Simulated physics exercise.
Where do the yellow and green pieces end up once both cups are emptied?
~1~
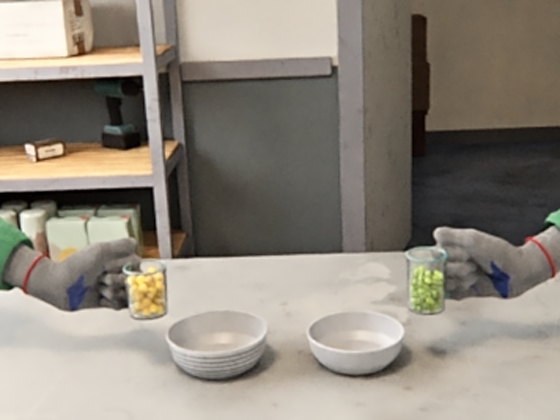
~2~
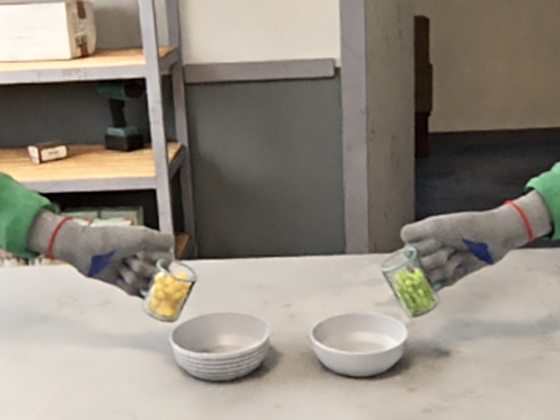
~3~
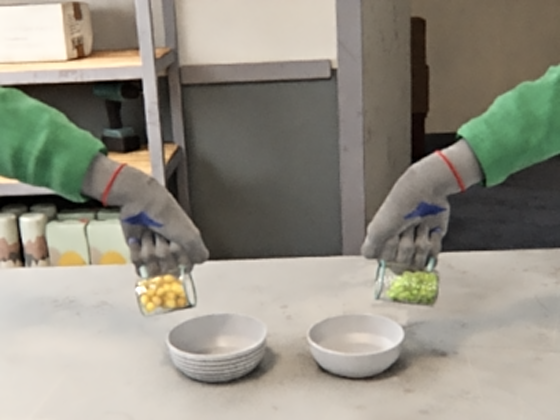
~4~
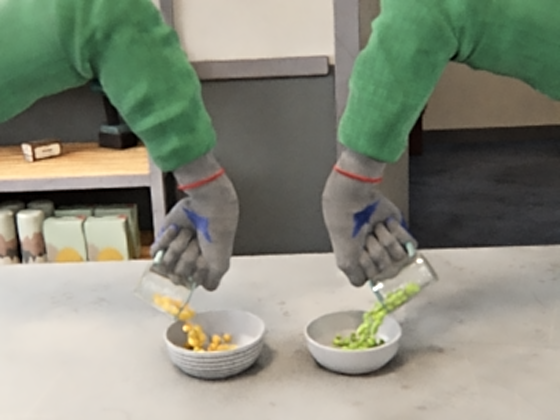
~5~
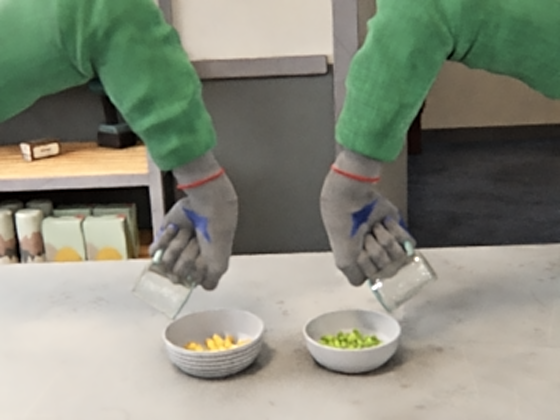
The yellow pieces all end up in the left bowl and the green pieces all end up in the right bowl. None lie outside the bowls.
